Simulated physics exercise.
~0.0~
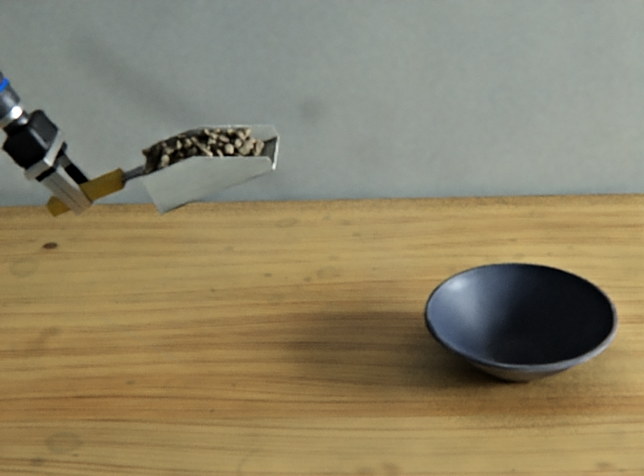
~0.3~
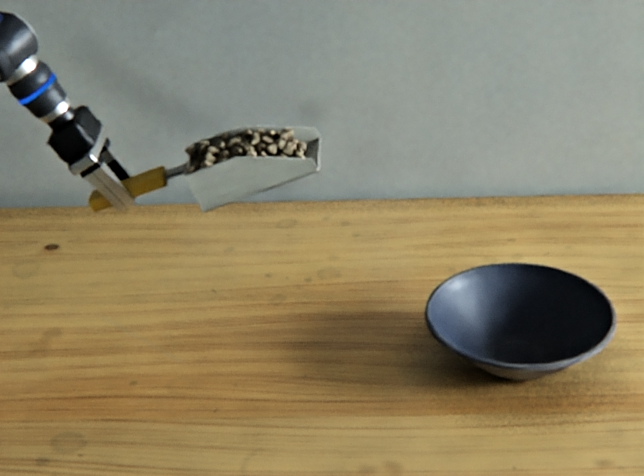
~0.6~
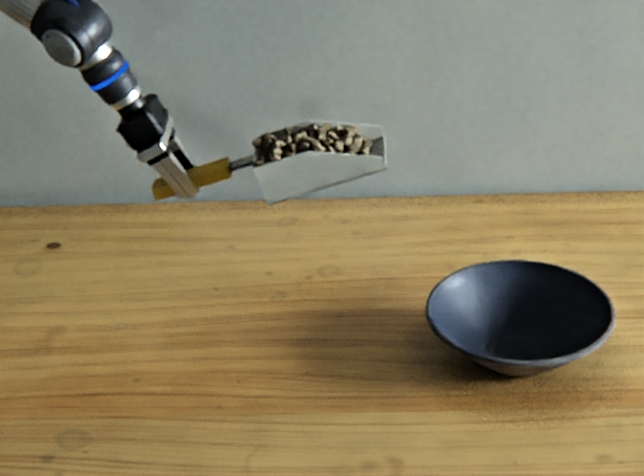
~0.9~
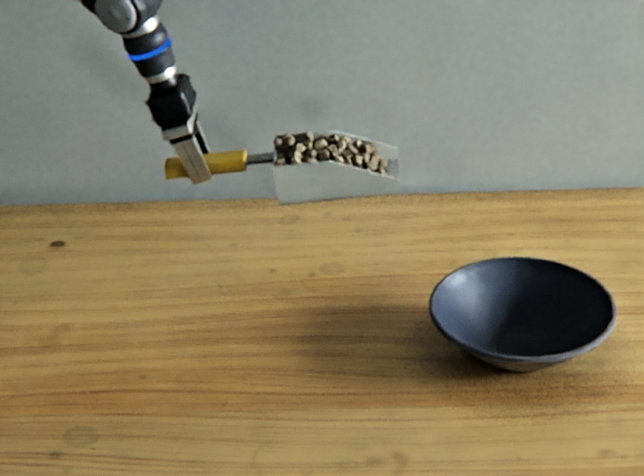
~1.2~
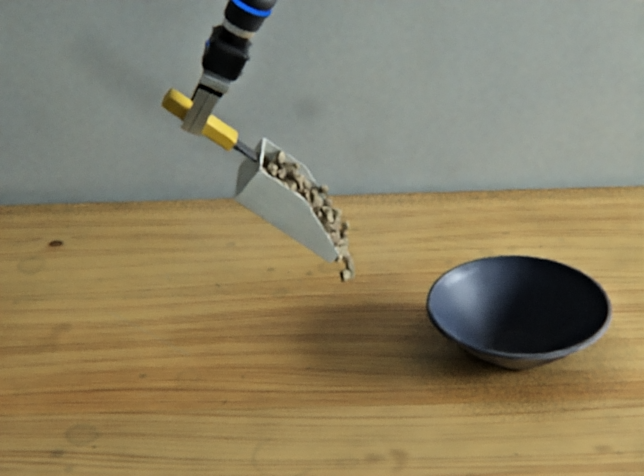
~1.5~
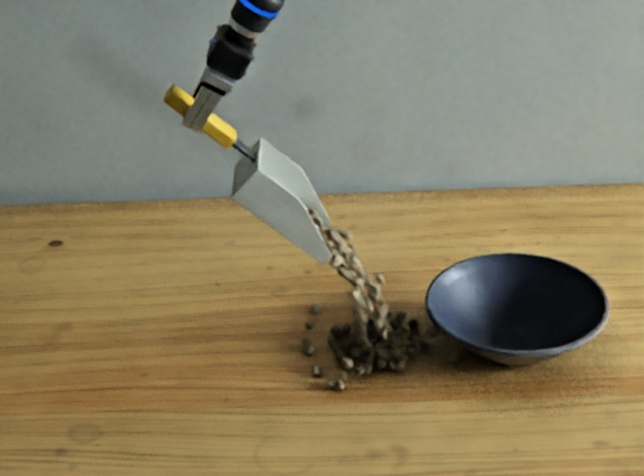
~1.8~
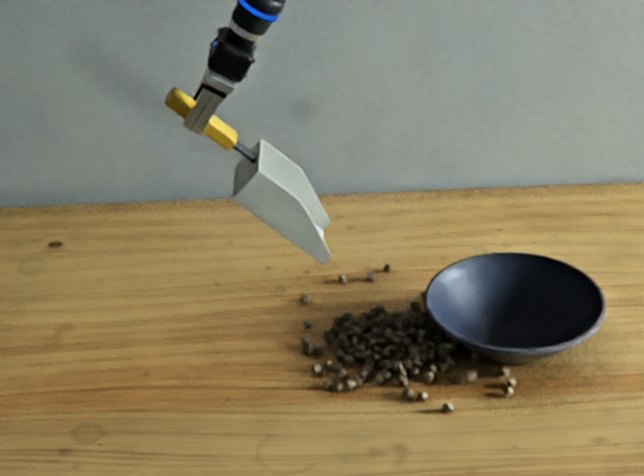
A robot arm with a blue ring, seen from the front and slightly above, holds a pale metal scoop by its yellow handle, heaped with small brownish pebbles. Below is a light wooden table against a plain grey wall, with a wide dark blue bowl standing on the right. The arm carries the level scoop rightward, stopping short of the bowl. It then tips the scoop steeply forward, and the pebbles slide off the lip. They pour onto the wood left of the bowl and spread into a loose pile against its side, leaving the tilted scoop empty.
